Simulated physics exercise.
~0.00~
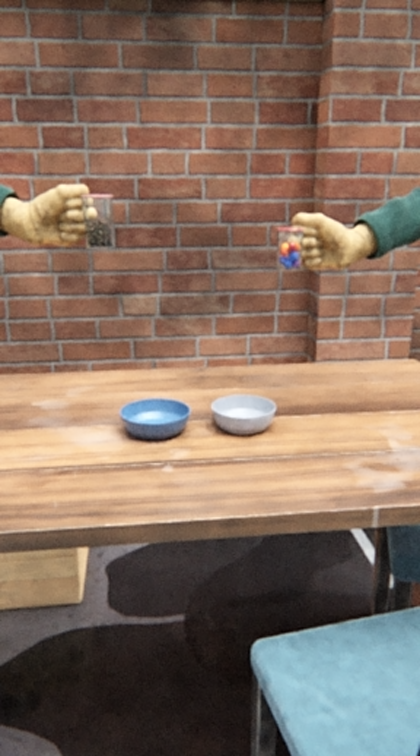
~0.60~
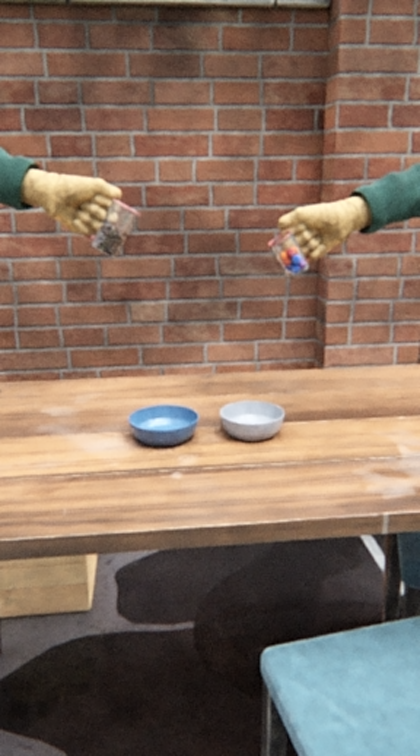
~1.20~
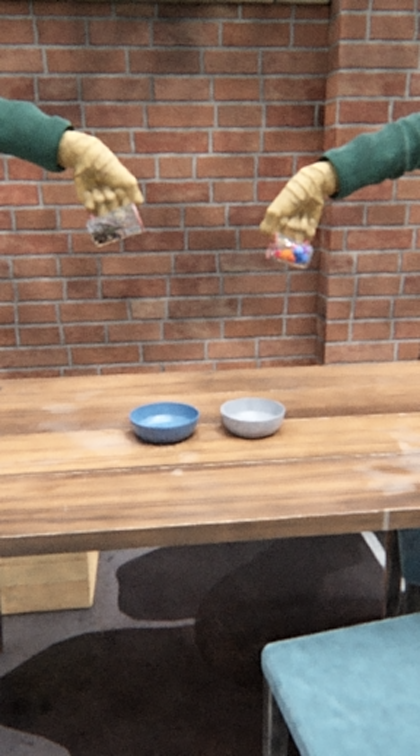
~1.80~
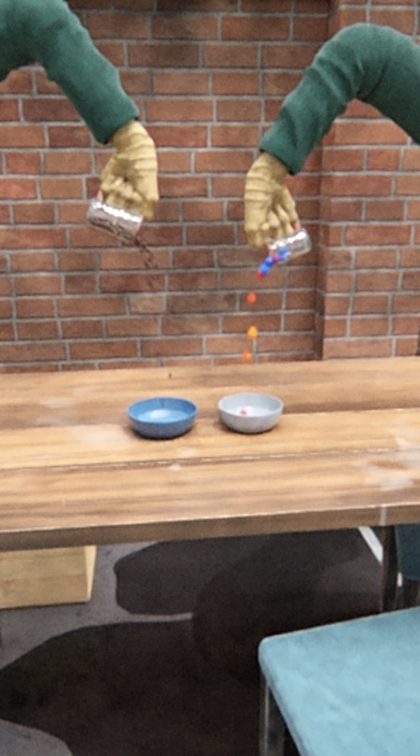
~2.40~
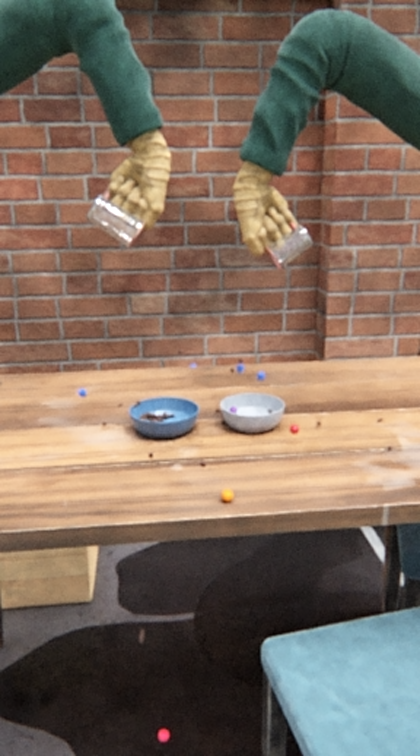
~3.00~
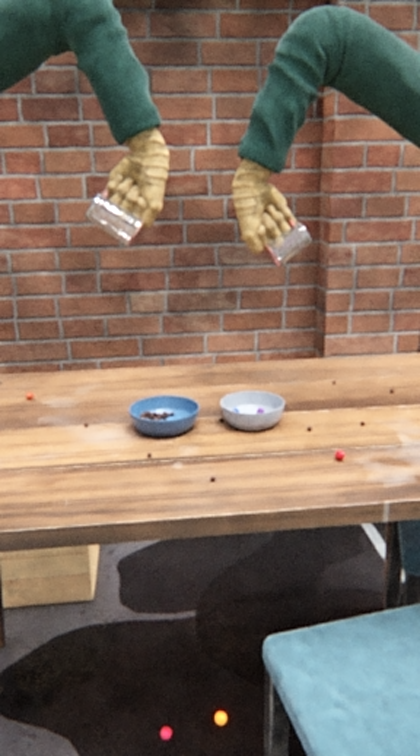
Two gloved hands tip cups of small beads over two bowls, and many scatter away.
